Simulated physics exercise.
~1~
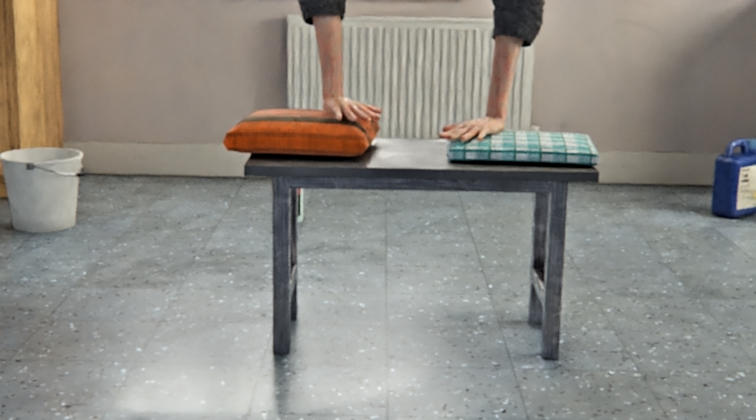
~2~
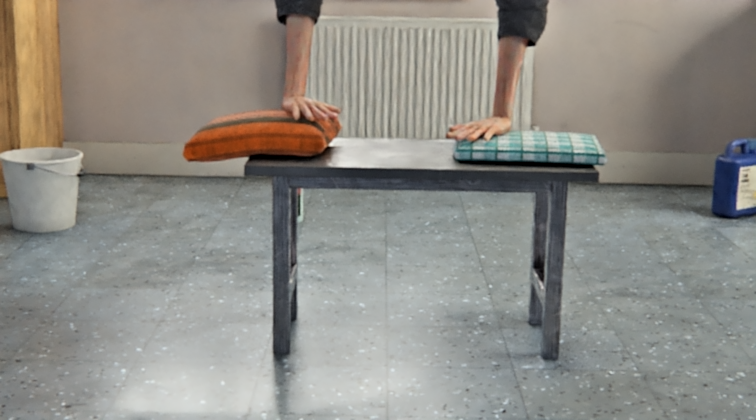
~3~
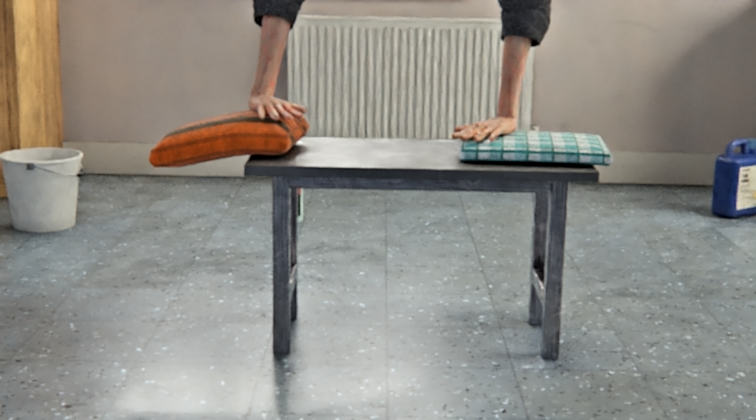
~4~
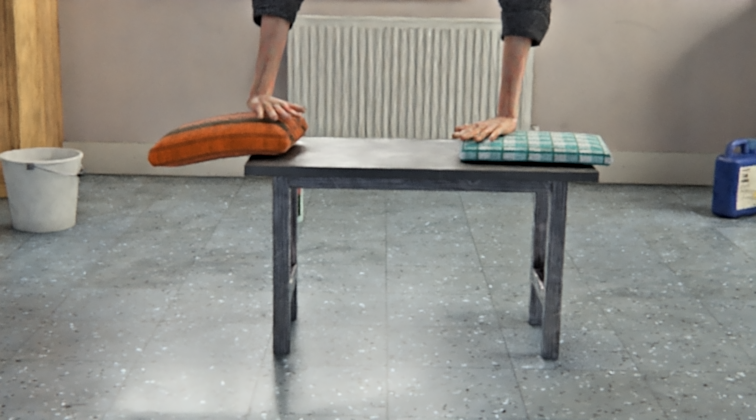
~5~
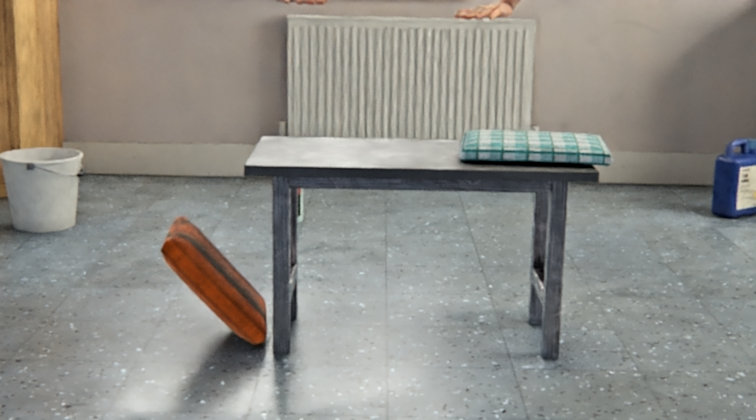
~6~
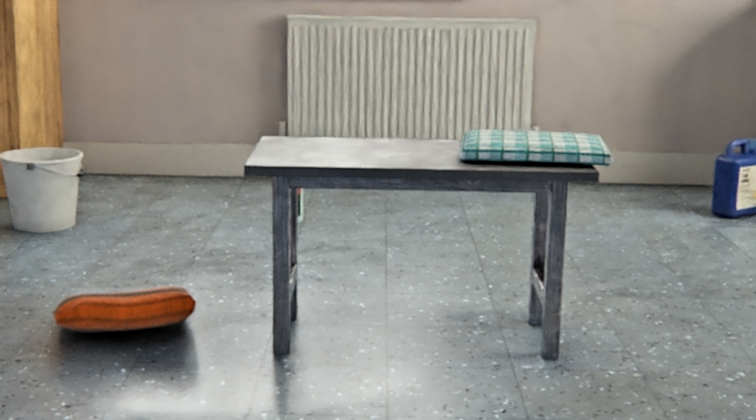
In the video, two hands slide an orange cushion left and a turquoise checked seat pad slightly right on a low table, then let go and lift away. The cushion tips off the left end and lands on the floor, while the pad stays on the table.
